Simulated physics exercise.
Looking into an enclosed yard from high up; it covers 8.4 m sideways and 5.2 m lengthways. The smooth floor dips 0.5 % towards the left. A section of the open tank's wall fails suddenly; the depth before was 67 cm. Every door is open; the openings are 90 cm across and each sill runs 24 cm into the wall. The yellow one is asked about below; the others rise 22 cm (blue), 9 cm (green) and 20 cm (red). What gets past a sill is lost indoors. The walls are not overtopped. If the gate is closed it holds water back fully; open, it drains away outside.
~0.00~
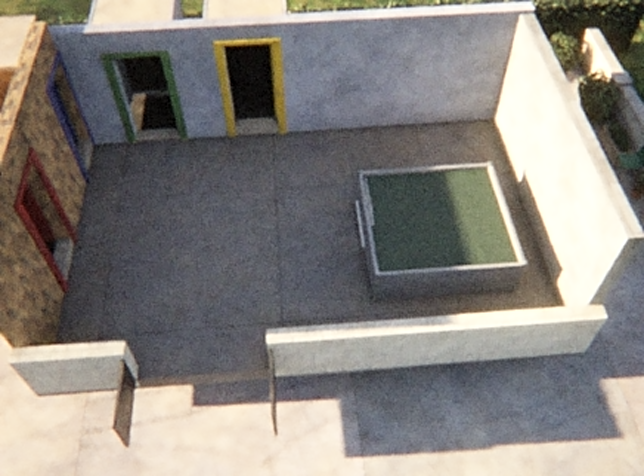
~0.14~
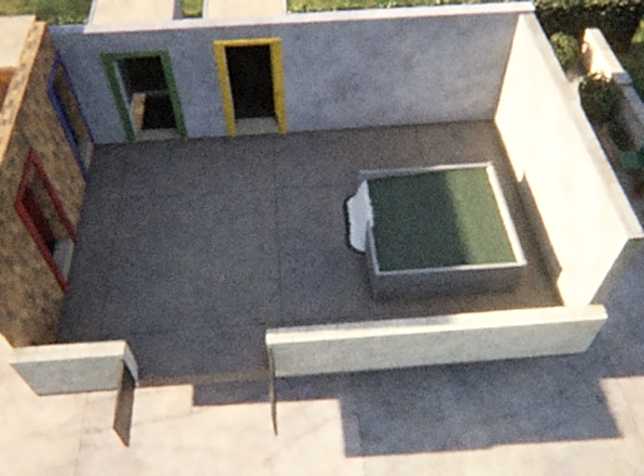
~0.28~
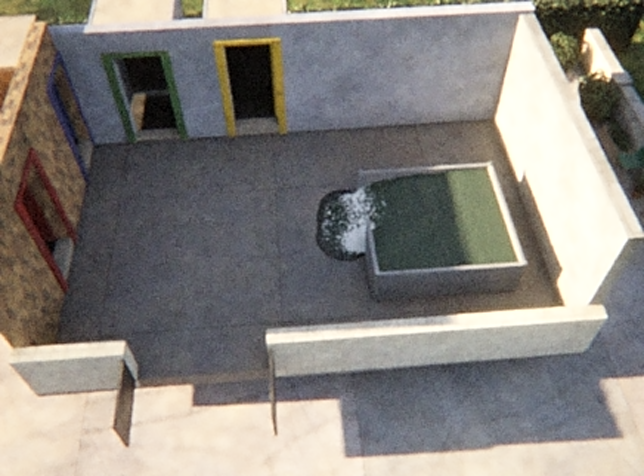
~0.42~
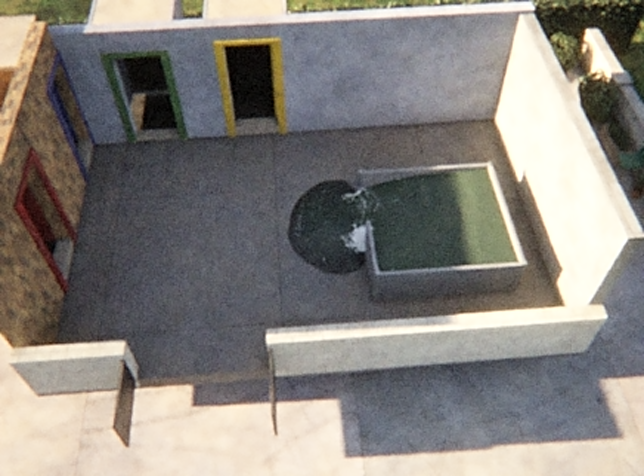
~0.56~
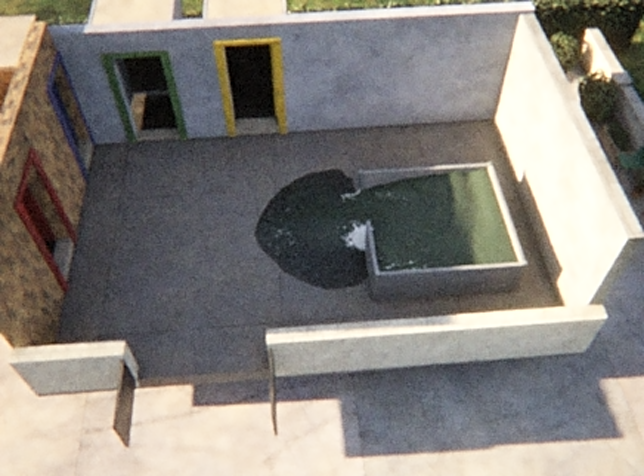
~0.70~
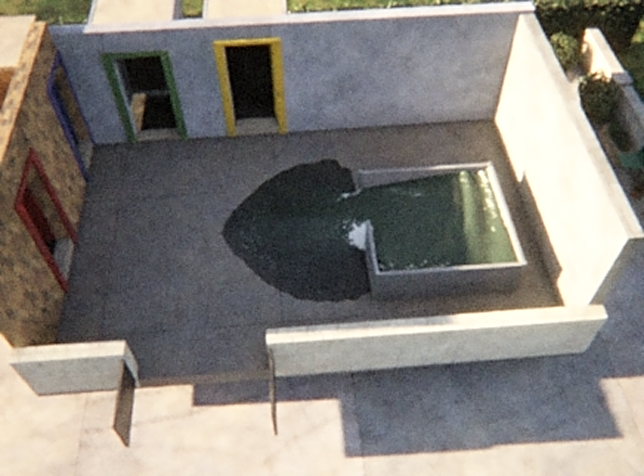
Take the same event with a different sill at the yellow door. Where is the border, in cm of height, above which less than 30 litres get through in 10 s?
About 9 cm.
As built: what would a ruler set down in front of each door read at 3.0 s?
Depths in cm: Yellow 13, blue 36, green 12, red 22.
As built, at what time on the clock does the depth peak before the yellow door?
Around 2.0 s.
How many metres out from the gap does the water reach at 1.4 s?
Roughly 4.8 m.
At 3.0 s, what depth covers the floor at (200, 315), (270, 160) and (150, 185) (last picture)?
About 3, 3 and 4 cm.
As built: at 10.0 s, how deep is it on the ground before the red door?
Some 12.5 cm.
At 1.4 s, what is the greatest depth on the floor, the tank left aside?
About 42 cm.
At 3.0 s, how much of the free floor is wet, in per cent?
About 60 per cent.
After 1.4 s water covers 40 % of the floor, deepest (42 cm) near (358, 218); it has not reached the yellow door.
After 3.0 s water covers 60 % of the floor, deepest (38 cm) near (92, 155); 13 cm at the yellow door, 0 litres in over its 22 cm sill.
After 10.0 s water covers 85 % of the floor, deepest (13 cm) near (75, 246); 9 cm at the yellow door, 0 litres in over its 22 cm sill.
At the yellow door as built, the water arrived by 1.7 s and peaked near 17 cm at 2.0 s.
Run again over the same 10 s with other heights there, 51 litres in over 7.5 cm, 19 litres over 10.5 cm. The limit of 30 litres is kept from about 9 cm up.
